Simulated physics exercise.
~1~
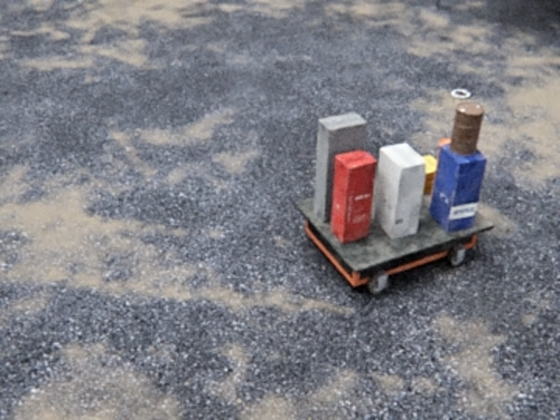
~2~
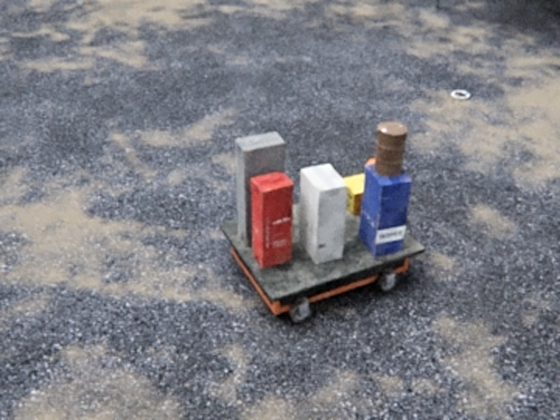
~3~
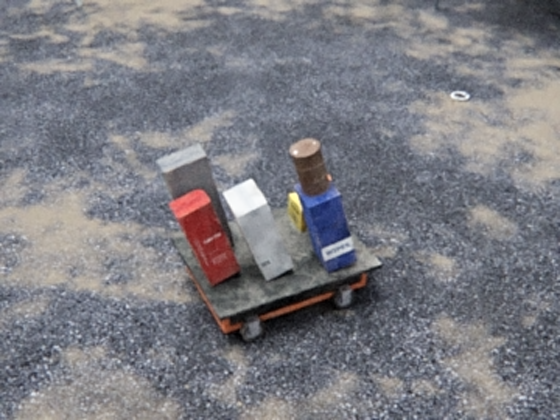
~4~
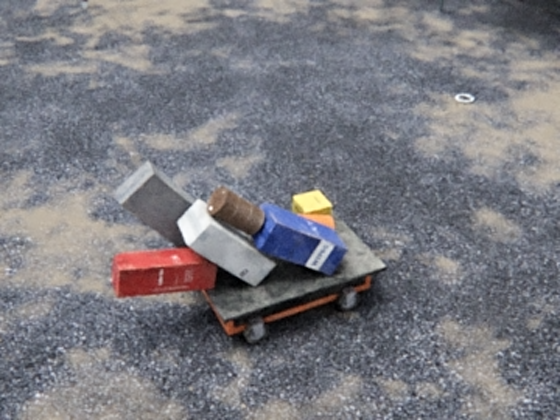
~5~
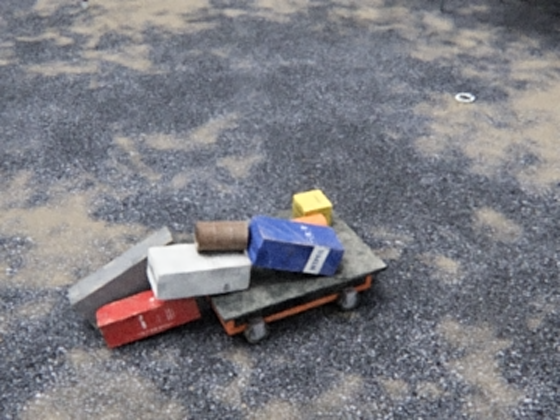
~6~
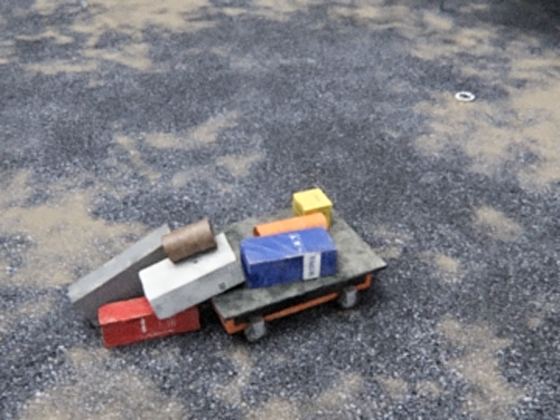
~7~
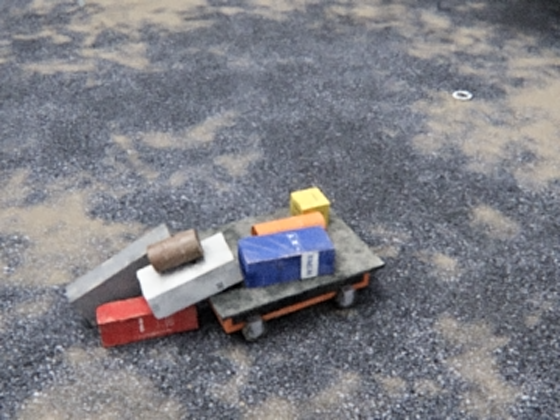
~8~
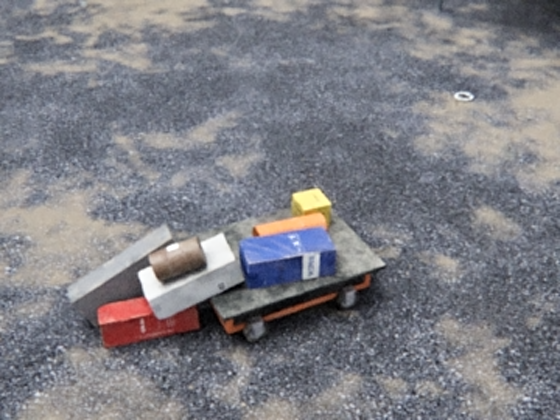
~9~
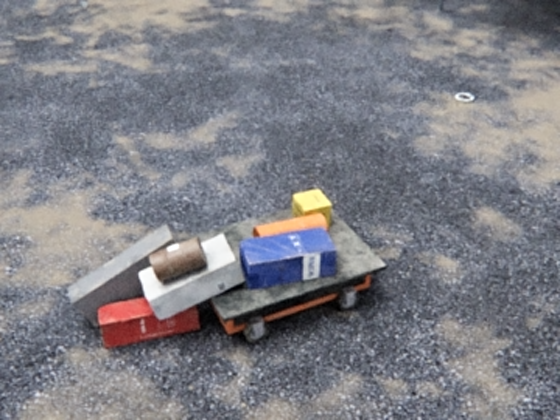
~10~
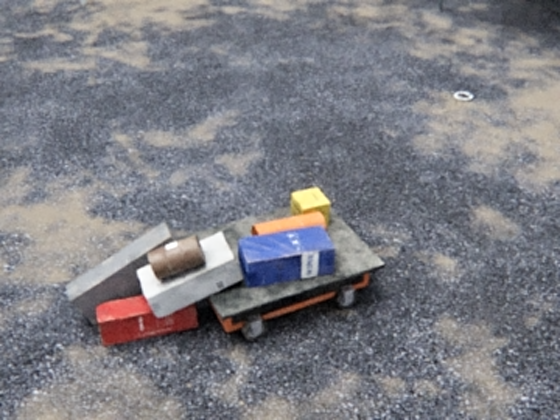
Upright boxes and a brown canister riding a flat cart leftward, toppling left as it stops, several ending heaped off its edge.
